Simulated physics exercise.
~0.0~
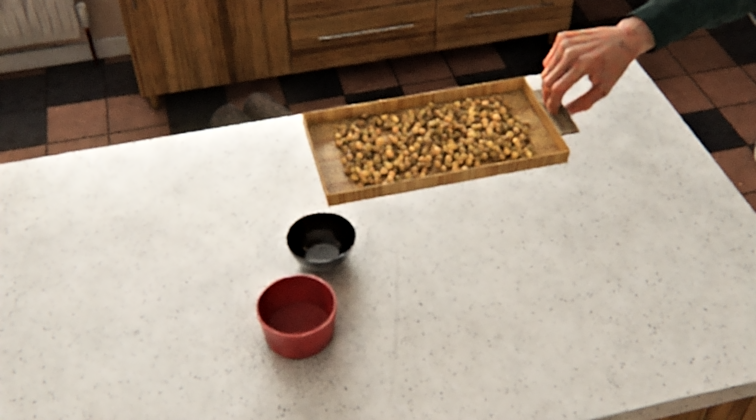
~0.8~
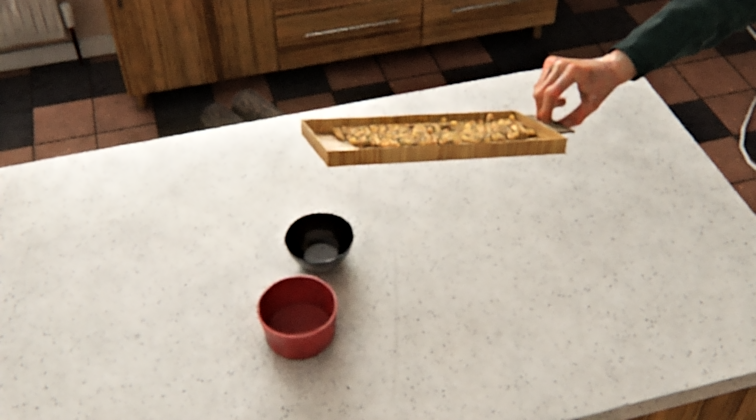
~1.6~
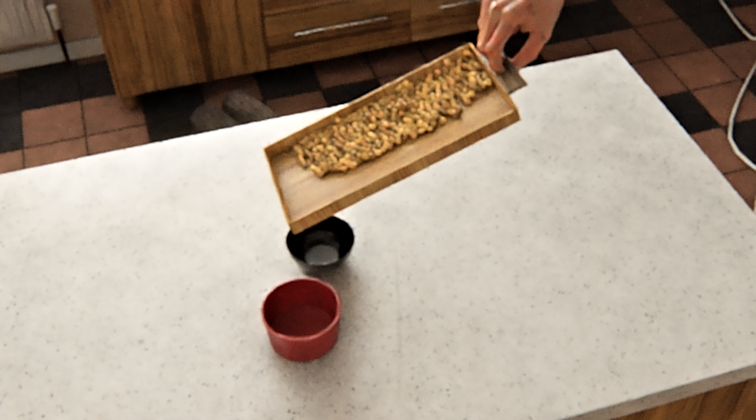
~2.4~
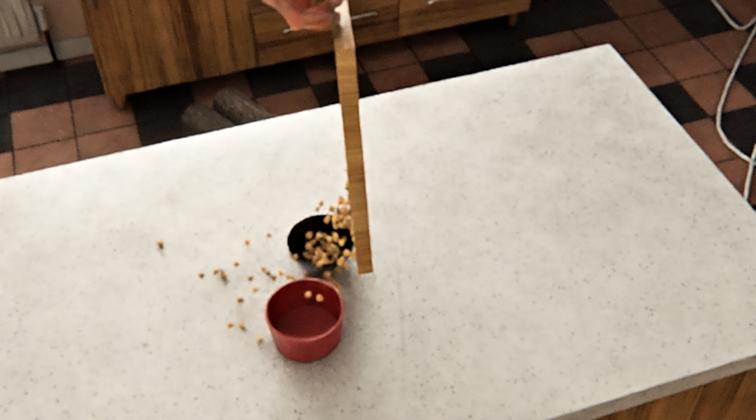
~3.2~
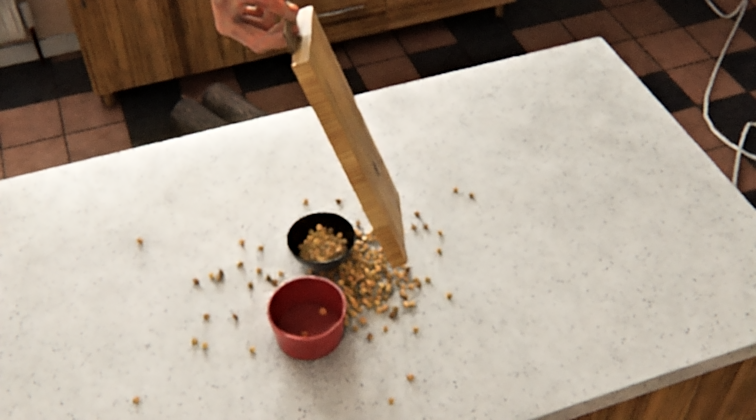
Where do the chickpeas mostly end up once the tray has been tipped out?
Most end up outside on the counter, heaped beside the black bowl and scattered around, while a good share lands in the black bowl. The red dish gets hardly any.
To begin with, a hand holds a wooden tray of small tan chickpeas above a pale speckled counter, where a black bowl and a red dish stand. The tray tilts a little, and its load stays on board. The hand then carries it to the left and tips it with the left side low, the chickpeas still on it. As the tray swings upright, they pour off around the black bowl, and some bounce away across the counter. Finally the tray leans past upright, almost empty, with chickpeas in the black bowl, many heaped beside it and others scattered widely.
